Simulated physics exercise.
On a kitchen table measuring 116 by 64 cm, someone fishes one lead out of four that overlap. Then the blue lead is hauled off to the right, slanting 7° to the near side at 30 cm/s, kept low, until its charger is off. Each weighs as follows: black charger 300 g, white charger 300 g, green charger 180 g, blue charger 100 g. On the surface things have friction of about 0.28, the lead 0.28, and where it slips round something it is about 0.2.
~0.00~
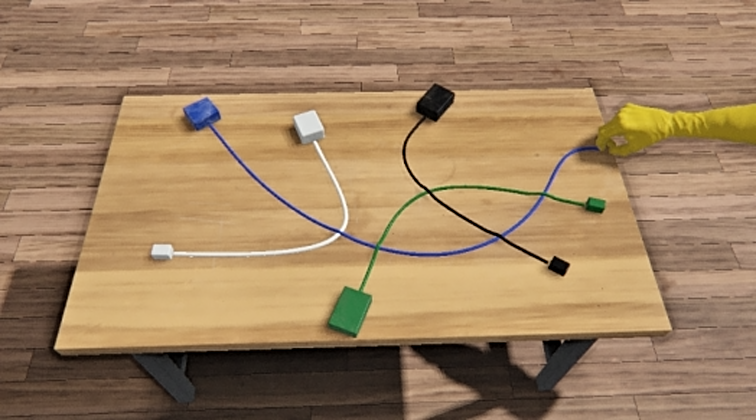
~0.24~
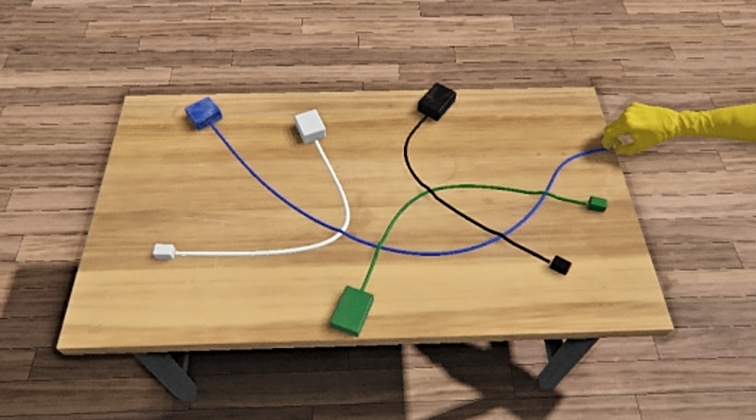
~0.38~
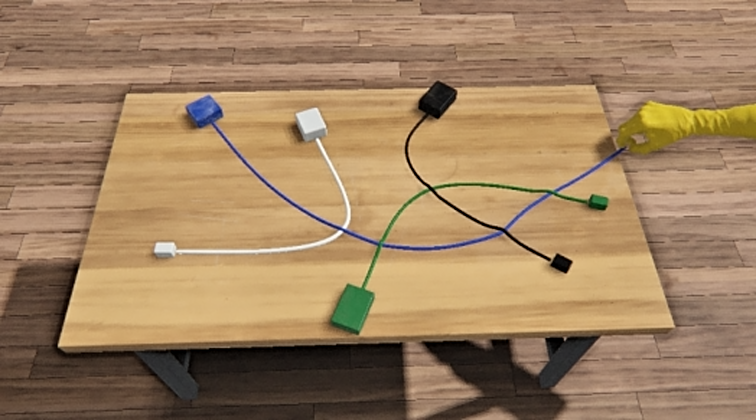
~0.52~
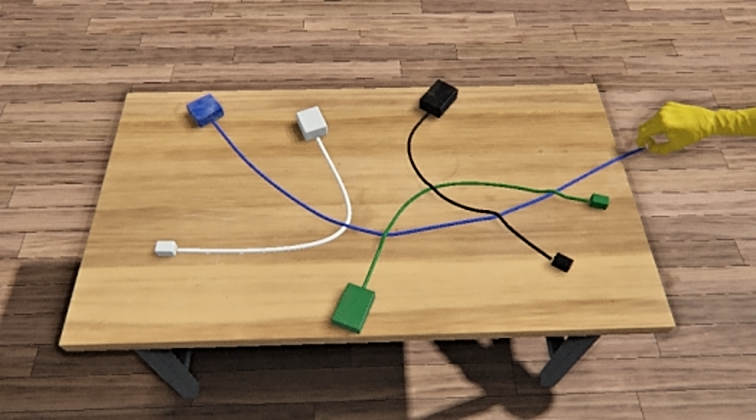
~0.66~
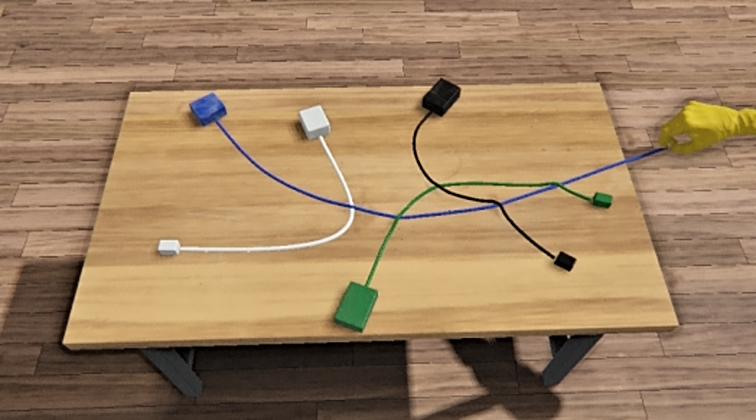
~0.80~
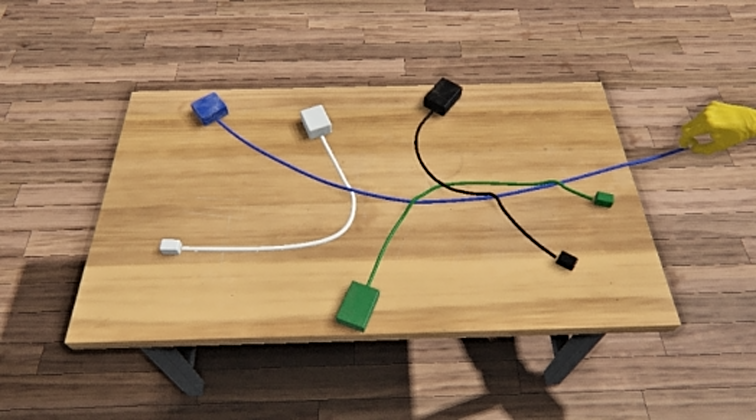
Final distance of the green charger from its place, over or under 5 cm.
My bet is it remains nearby.
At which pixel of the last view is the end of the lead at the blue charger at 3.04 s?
Approximate position: (480, 164).
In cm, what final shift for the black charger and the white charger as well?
Black charger 15 cm, white charger 2 cm.
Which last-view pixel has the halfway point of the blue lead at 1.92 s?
Halfway point, last view: Approx. (576, 149).
By 1.9 s, the blue lead's tail end at (324, 142); blue charger 28 cm off its start, white charger 1 cm off its start.
By 3.0 s, the blue lead's tail end at (480, 164); blue charger 61 cm off its start, white charger 1 cm off its start.
By 4.2 s, the blue lead's tail end at (623, 159); blue charger 93 cm off its start at (616, 158), black plug 22 cm off its start at (601, 179), black charger 1 cm off its start at (448, 92).
By 5.3 s, the blue lead has left the top; blue charger over the edge, black plug over the edge, black charger 13 cm off its start.
By 5.8 s, the blue lead has left the top; green charger 0 cm off its start at (358, 303), blue charger over the edge, black plug over the edge, black charger 13 cm off its start at (499, 98).
